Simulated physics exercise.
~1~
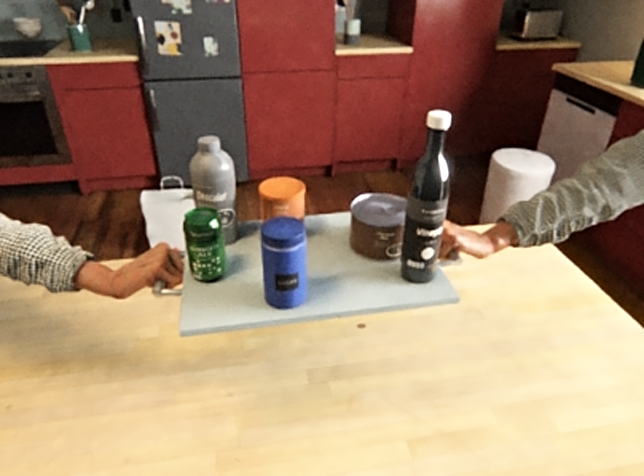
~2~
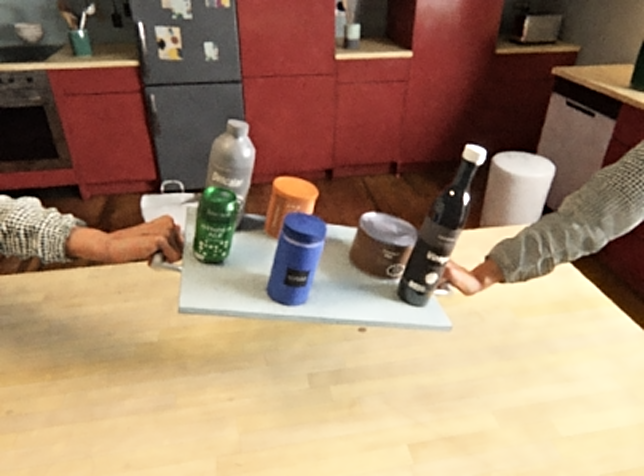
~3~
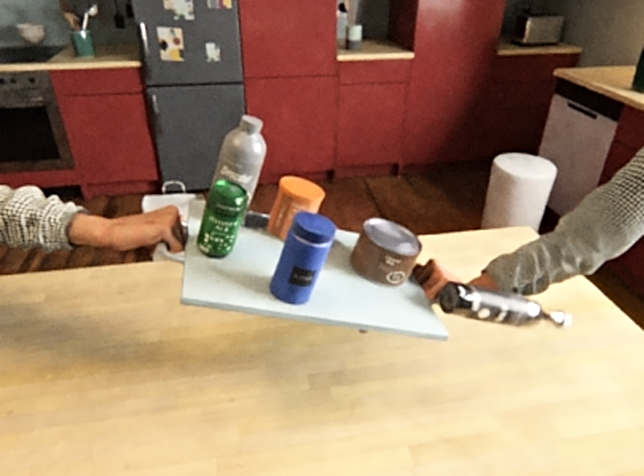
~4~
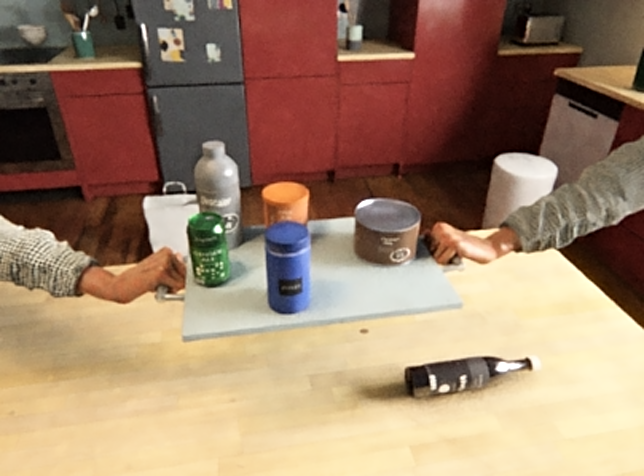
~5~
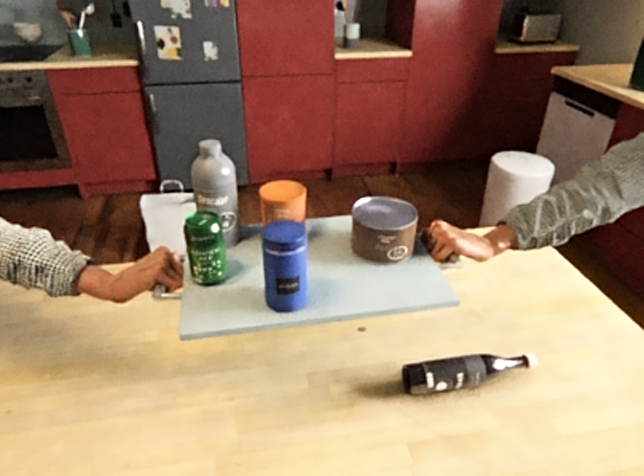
Two hands held a pale tray of containers above a wooden table and tipped its right side down, sending the black bottle toppling off the right edge; they levelled it again, leaving the bottle lying on the table and the others still aboard.
